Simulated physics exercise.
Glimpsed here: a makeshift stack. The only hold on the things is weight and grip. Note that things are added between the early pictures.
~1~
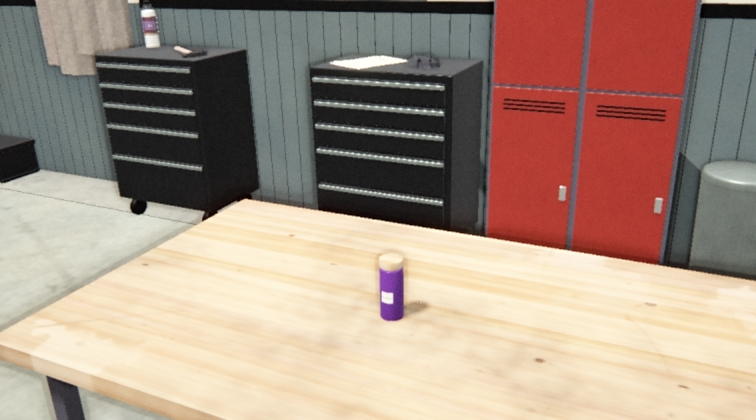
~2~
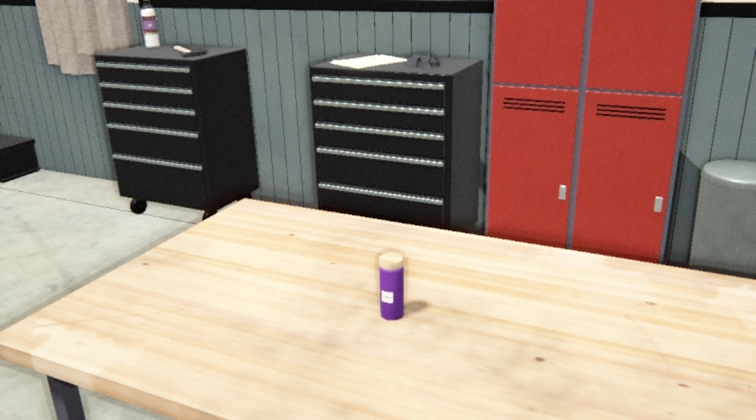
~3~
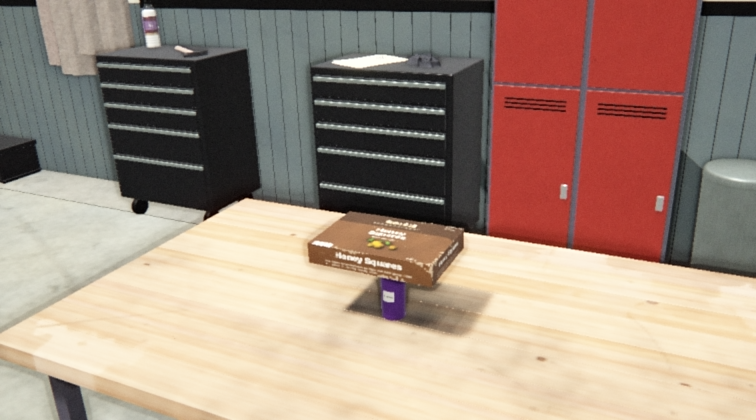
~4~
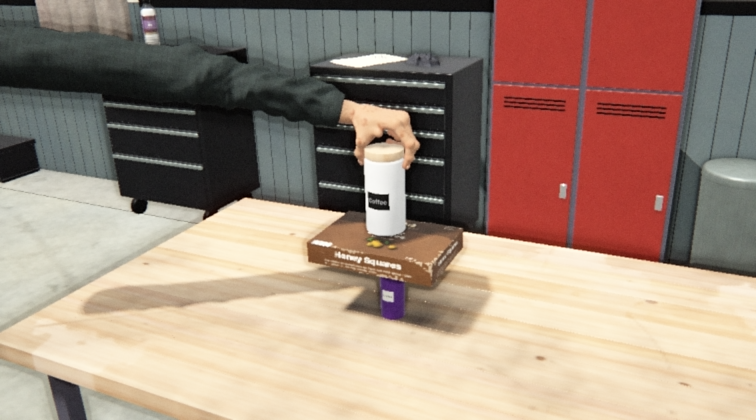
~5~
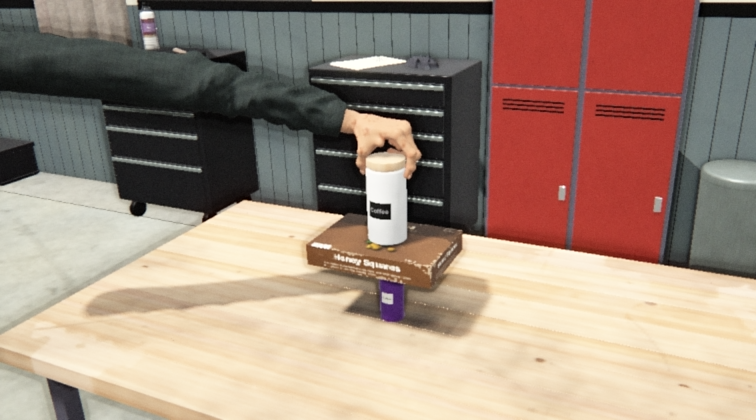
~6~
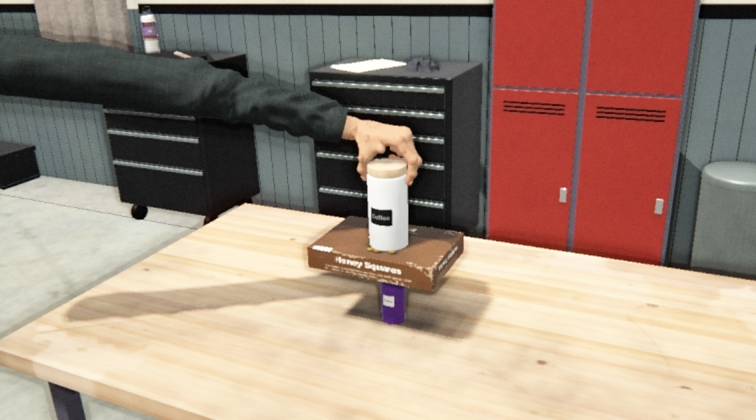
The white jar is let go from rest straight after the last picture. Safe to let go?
The stack endures.
Then, 0.30 s after the last picture, nothing has stirred.
Then, 1.00 s after the last picture, white jar resting near (388, 205).
At rest, all 3 in place. Seen from the same camera at the end, white jar near (388, 205). The stack holds.
